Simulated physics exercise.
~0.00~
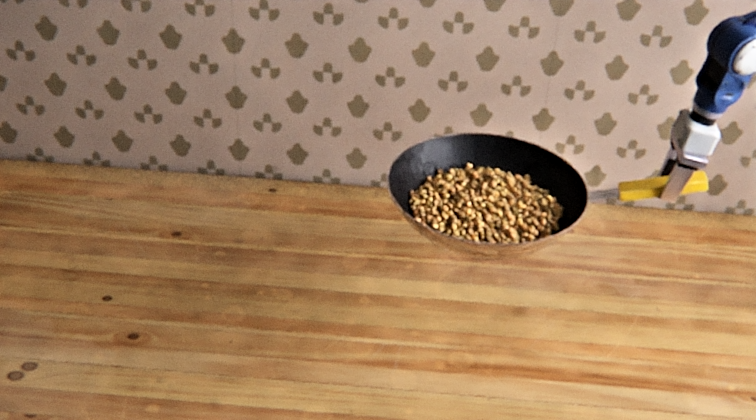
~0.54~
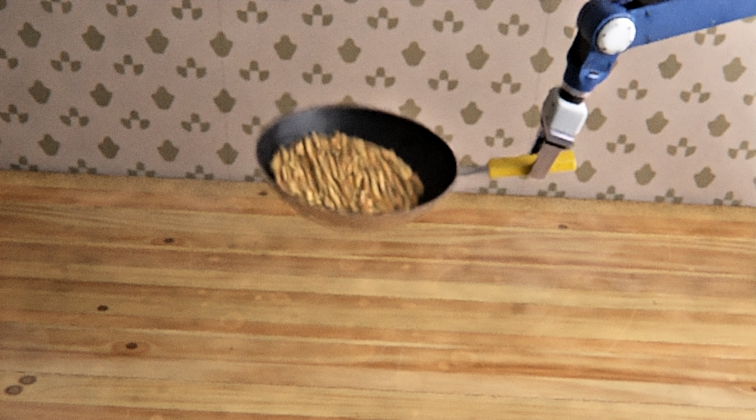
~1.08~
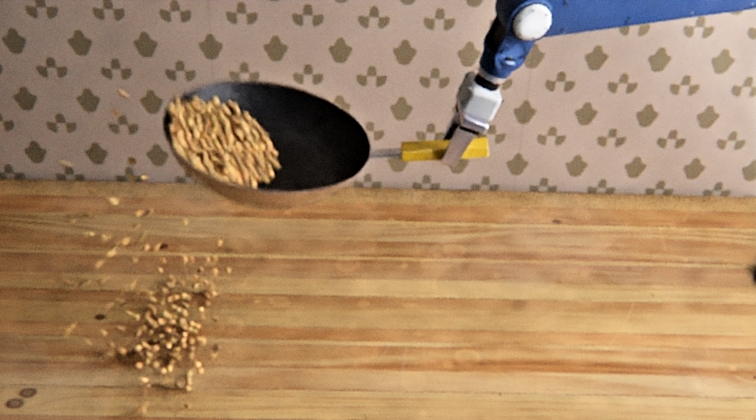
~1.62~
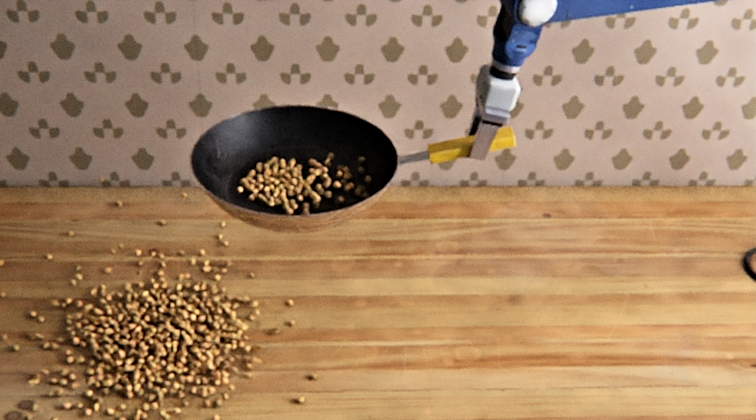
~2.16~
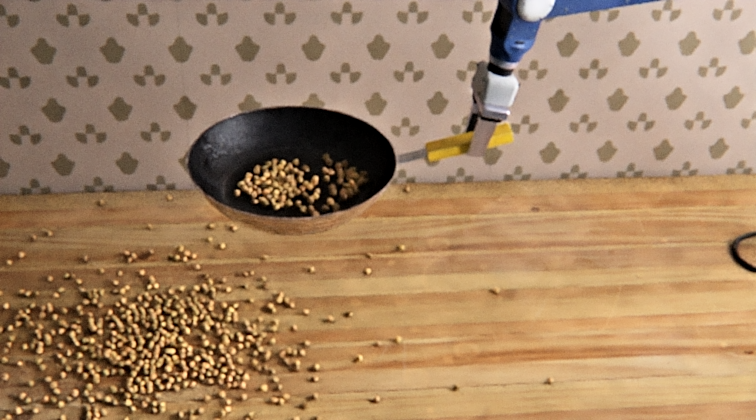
A blue robot arm swept a dark frying pan full of dried chickpeas to the left above a wooden table, and many spilled over the edge, ending scattered across the tabletop while a small heap stayed in the level pan.
